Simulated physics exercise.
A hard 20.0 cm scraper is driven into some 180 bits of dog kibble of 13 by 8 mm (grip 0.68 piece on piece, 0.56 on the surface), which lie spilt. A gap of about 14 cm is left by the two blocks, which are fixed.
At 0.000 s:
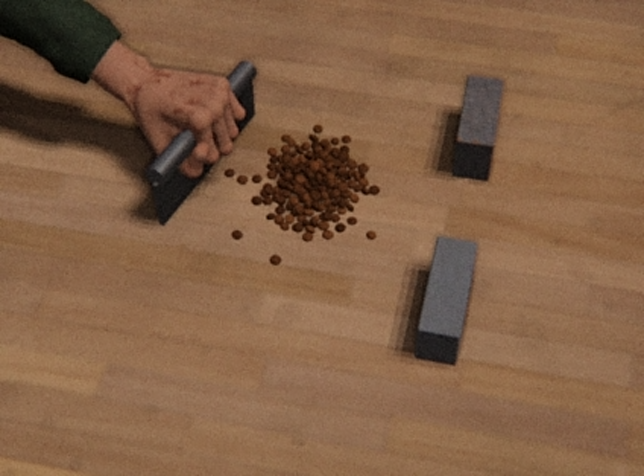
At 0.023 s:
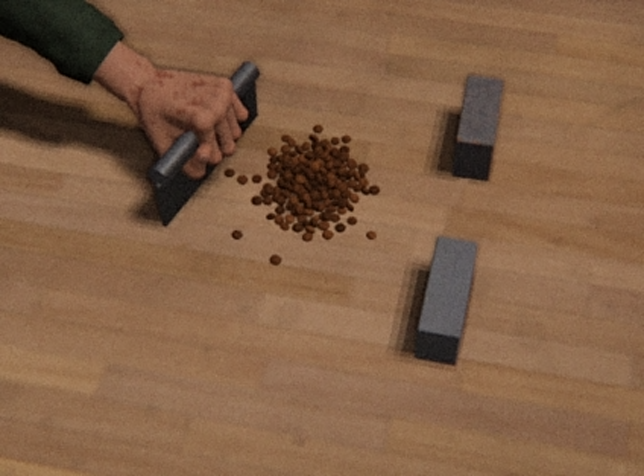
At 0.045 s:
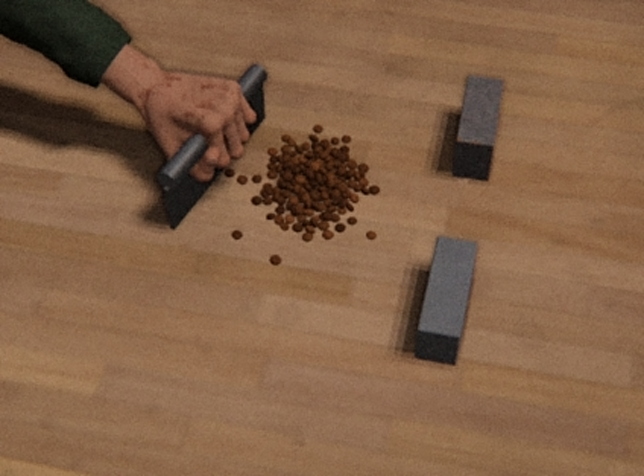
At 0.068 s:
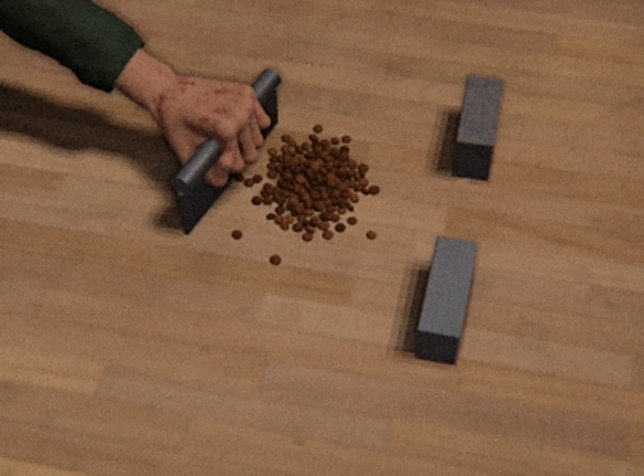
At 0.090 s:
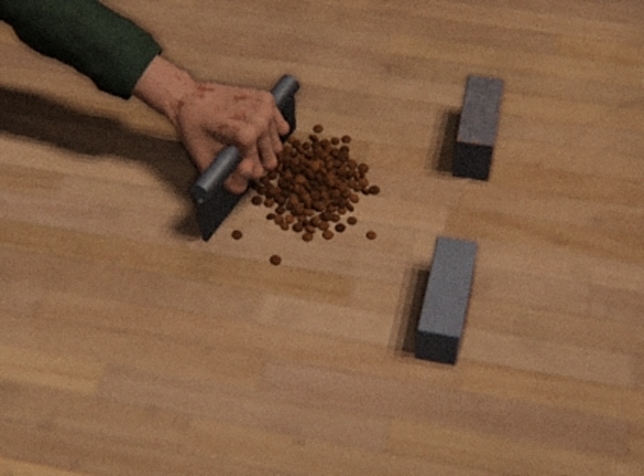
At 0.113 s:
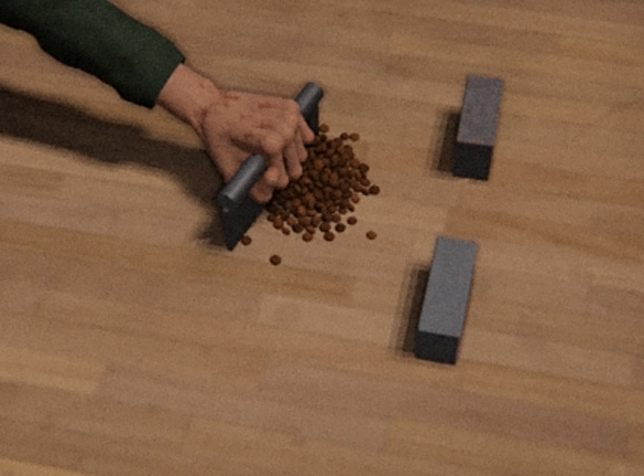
On a wooden surface, a hand in a dark green sleeve holds a dark scraper to the left of a loose heap of small brown pieces, with two grey blocks standing apart on the right. The hand slides the scraper rightward, slowly then faster, and its blade pushes into the heap's left side.
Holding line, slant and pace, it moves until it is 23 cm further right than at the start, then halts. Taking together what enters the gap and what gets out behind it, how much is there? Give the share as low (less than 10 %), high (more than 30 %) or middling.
I would call it high.
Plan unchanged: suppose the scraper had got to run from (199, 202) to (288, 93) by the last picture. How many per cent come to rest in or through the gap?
I'd say 40 per cent winds up through the gap.
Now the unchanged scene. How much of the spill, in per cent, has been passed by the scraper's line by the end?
The share comes to roughly 5 per cent.
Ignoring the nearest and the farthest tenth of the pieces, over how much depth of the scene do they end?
I'd guess near 18 cm, give or take.
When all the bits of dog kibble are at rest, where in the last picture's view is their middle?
Centre: Close to (474, 252).
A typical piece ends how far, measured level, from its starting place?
That comes to some 20 cm.
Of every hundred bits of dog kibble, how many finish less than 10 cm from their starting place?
Some 0 in a hundred.
Then, at 0.24 s, scraper 23 cm from its start, spill 22 cm wide; in or through the gap 15 %, held up before the blocks 85 %.
After 0.37 s, scraper 24 cm from its start, spill 25 cm wide; in or through the gap 60 %, held up before the blocks 35 %.
After 0.47 s, scraper 24 cm from its start, spill 27 cm wide; in or through the gap 60 %, round the near block 5 %, held up before the blocks 35 %.
In the end, at 1.2 s, in or through the gap 60 %, round the near block 5 %, round the far block 0 %, held up before the blocks 35 %.
